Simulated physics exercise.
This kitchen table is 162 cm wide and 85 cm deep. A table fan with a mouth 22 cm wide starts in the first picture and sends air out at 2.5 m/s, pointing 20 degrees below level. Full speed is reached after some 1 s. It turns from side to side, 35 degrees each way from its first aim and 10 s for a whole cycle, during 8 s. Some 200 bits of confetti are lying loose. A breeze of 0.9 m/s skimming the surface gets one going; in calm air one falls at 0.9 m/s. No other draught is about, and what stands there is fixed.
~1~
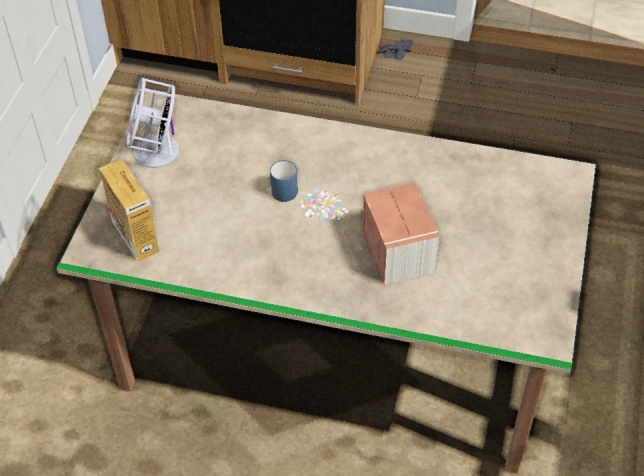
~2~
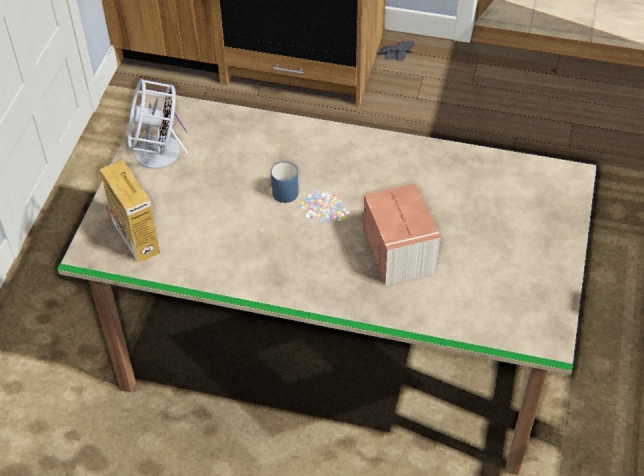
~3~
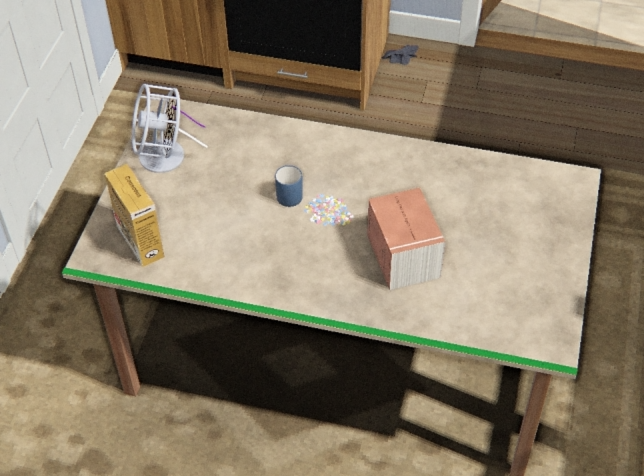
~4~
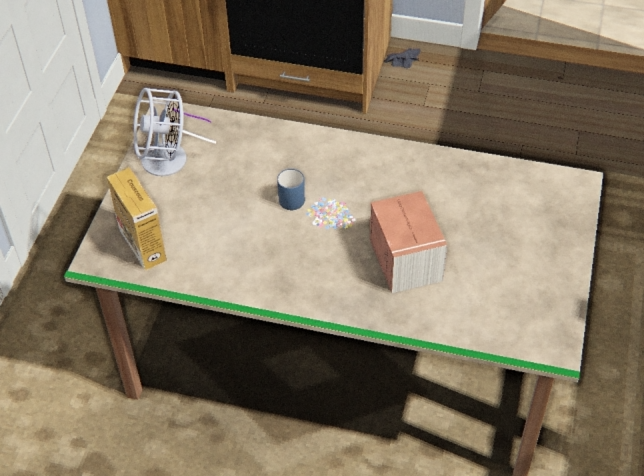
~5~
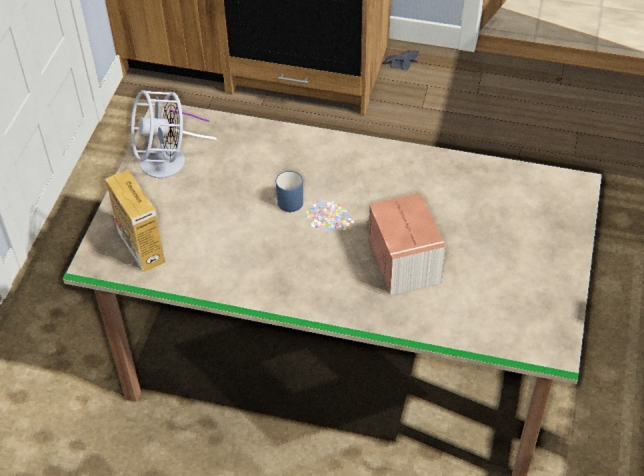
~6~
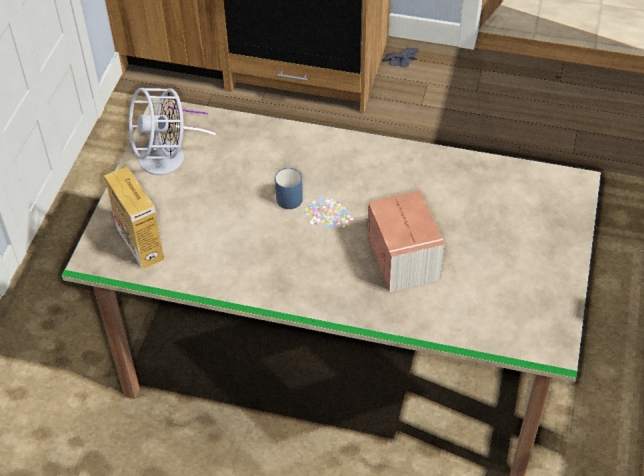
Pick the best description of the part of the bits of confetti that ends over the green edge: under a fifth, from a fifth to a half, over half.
By then less than a fifth are over the green edge.
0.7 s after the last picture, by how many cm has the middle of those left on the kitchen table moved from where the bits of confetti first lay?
About 0 cm.
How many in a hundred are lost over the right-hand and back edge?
About 2 % right-hand, 0 % back.
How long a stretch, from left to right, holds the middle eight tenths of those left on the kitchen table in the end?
About 20 cm.
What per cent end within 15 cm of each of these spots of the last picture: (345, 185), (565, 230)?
In turn about 40 %, 2 %.
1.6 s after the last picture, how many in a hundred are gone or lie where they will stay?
About 0 %.
Then, 0.7 s after the last picture, 100 % are still on the top, 0 % are over the green edge; the middle of those left on the top is near (327, 214).
Then, 1.6 s after the last picture, 100 % are still on the top, 0 % are over the green edge; the middle of those left on the top is near (327, 214).
Then, 3.5 s after the last picture, 100 % are still on the top, 0 % are over the green edge; the middle of those left on the top is near (327, 214).
Then, 7.1 s after the last picture, at the end, 0 % are over the green edge; the middle of those left on the top is near (310, 204).
